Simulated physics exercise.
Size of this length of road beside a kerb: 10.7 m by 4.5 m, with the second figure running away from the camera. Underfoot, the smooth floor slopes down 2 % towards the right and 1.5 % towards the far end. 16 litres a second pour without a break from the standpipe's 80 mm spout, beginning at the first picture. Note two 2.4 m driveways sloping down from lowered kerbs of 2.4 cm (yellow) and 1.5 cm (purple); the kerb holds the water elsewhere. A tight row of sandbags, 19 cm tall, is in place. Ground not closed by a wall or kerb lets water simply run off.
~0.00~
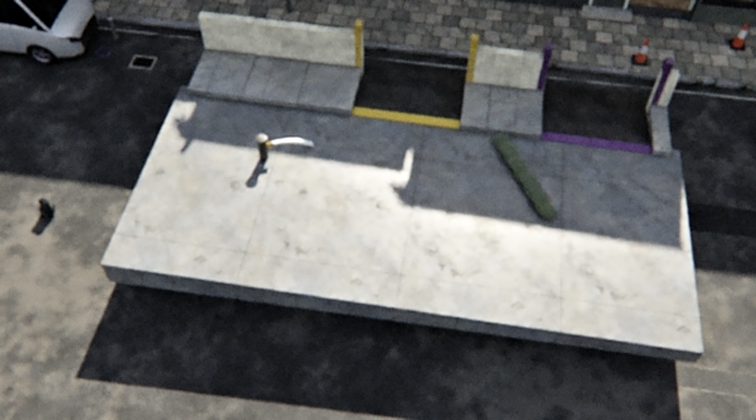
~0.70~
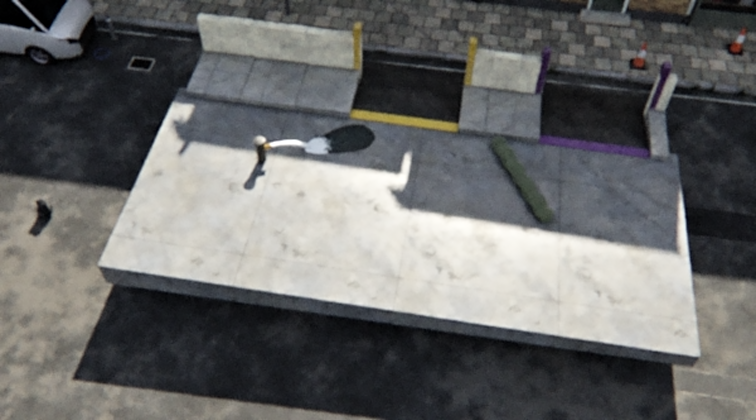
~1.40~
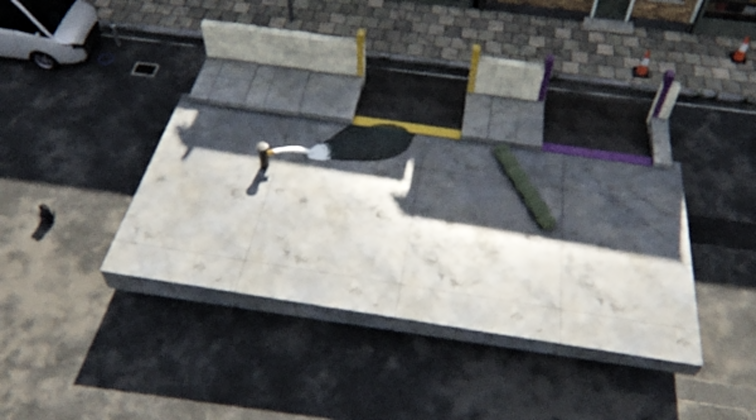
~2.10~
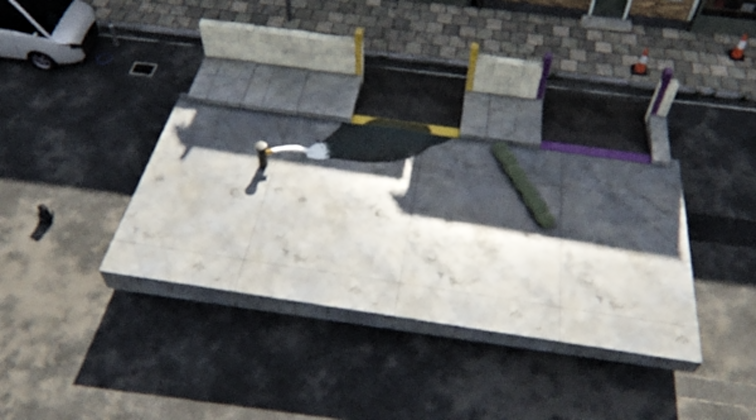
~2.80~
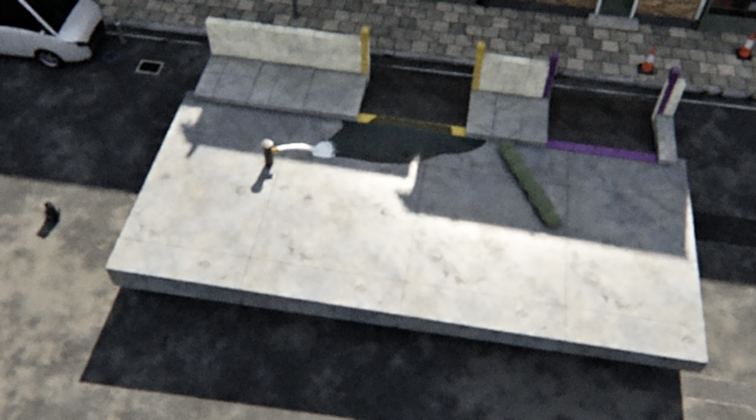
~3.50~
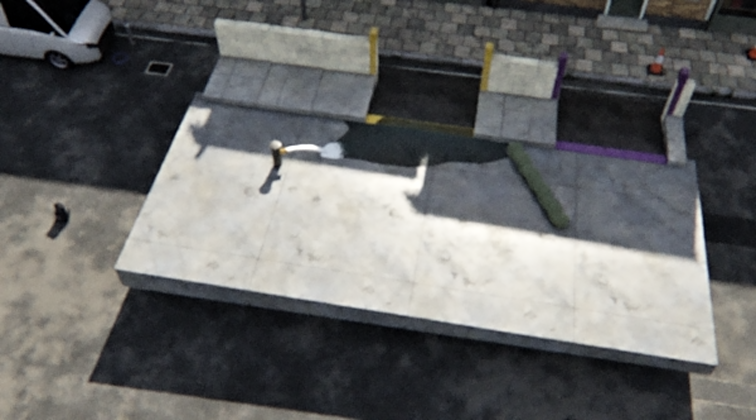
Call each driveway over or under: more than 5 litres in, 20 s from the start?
Yellow drive: Over. Purple drive: Under.
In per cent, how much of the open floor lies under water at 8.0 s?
Near 10 per cent of the floor.
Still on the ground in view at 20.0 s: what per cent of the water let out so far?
About 74 in a hundred.
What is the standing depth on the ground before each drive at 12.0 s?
Reading (cm) - yellow: 3.5; purple: 1.0.
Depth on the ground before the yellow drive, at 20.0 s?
It comes to some 3.5 cm deep at that spot.
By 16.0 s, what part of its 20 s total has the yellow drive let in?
Around 75 per cent of it is in by then.
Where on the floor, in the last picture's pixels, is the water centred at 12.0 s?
(490, 179).
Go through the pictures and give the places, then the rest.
The jet has just started at (281, 142); the ground is still dry, in the first frame.
The jet leaves at (279, 144); the sheet reaches (372, 134), 2.3 m away, and wets 0.8 m2, in the second frame.
The jet leaves at (282, 150); the sheet reaches (412, 134), 3.2 m away, and wets 1.6 m2, in the third frame.
The jet leaves at (281, 149); the sheet reaches (449, 138), 4.0 m away, and wets 2.4 m2, in the fourth frame.
The jet leaves at (287, 148); the sheet reaches (485, 141), 4.6 m away, and wets 3.0 m2, in the fifth frame.
From the spout at (295, 149) the water has spread over 3.6 m2; its tip is at (518, 145), and it is 1.2 cm deep on average, in the sixth frame.
After 5.0 s water covers 10 % of the floor and is deepest (6 cm) near (507, 148); yellow drive 3.4 cm at the lowered kerb, 10 L in, purple drive not reached.
After 8.0 s water covers 10 % of the floor and is deepest (7 cm) near (507, 148); yellow drive 3.4 cm at the lowered kerb, 20 L in, purple drive 0.64 cm at the lowered kerb, 0 L in.
After 12.0 s water covers 20 % of the floor and is deepest (7 cm) near (507, 148); yellow drive 3.4 cm at the lowered kerb, 35 L in, purple drive 1.1 cm at the lowered kerb, 0 L in.
After 16.0 s water covers 25 % of the floor and is deepest (7 cm) near (507, 148); yellow drive 3.4 cm at the lowered kerb, 49 L in, purple drive 1.1 cm at the lowered kerb, 0 L in.
After 20.0 s water covers 30 % of the floor and is deepest (7 cm) near (507, 148); yellow drive 3.4 cm at the lowered kerb, 64 L in, purple drive 1.1 cm at the lowered kerb, 0 L in.
